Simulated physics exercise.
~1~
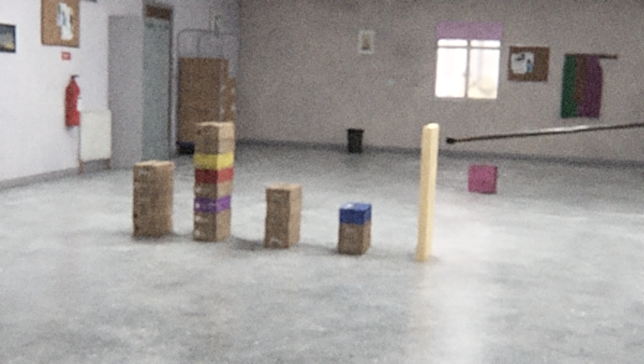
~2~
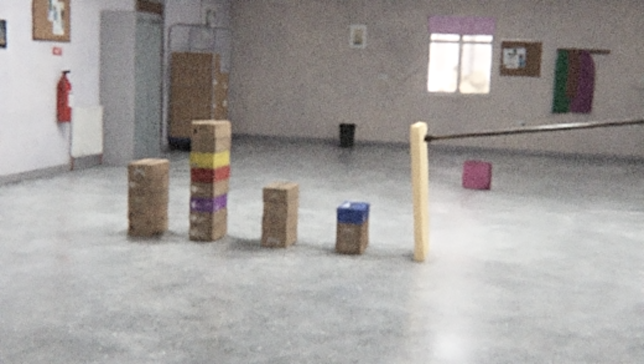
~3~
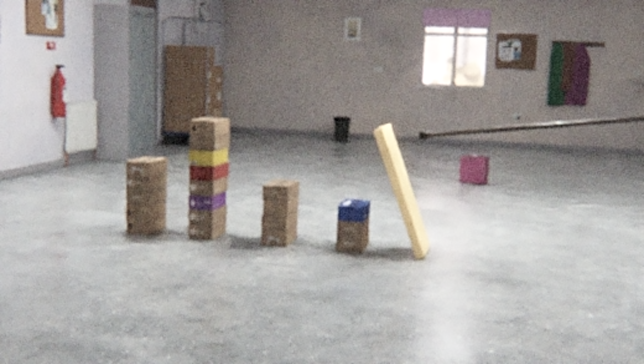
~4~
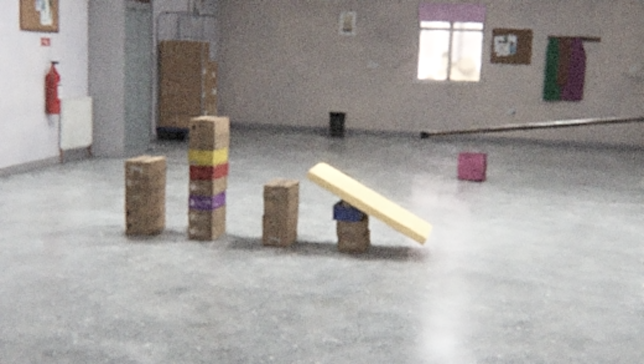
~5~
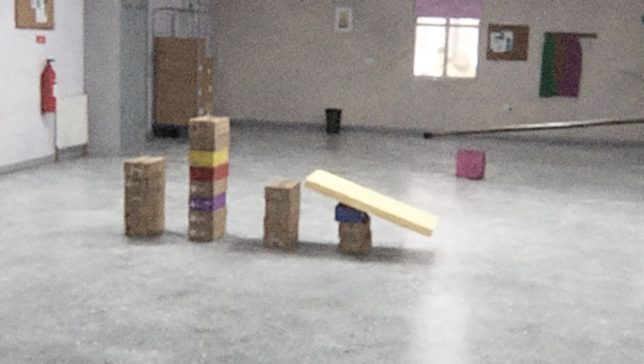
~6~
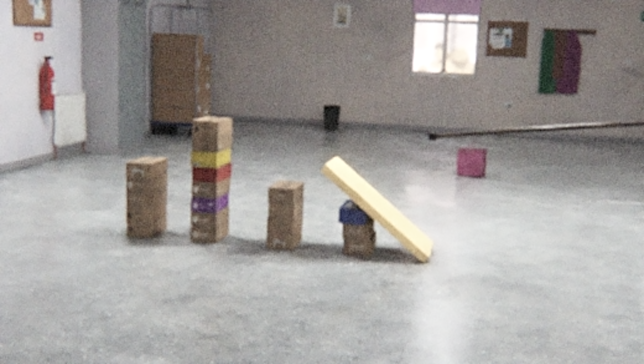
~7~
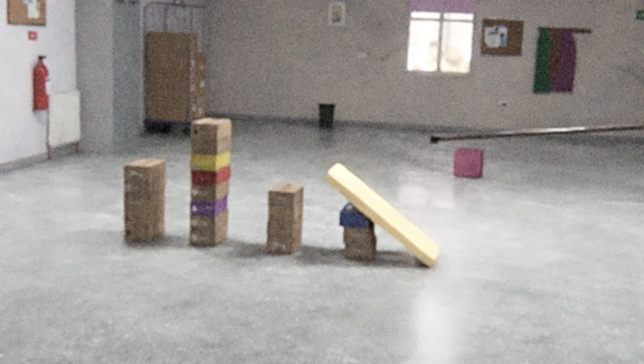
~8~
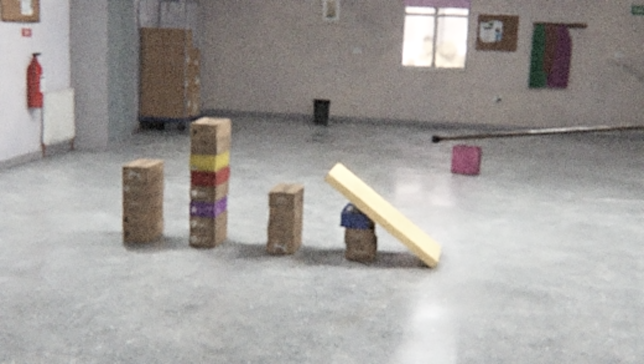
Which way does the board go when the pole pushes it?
The board tips to the left, coming down onto the short pile with the blue box on top.
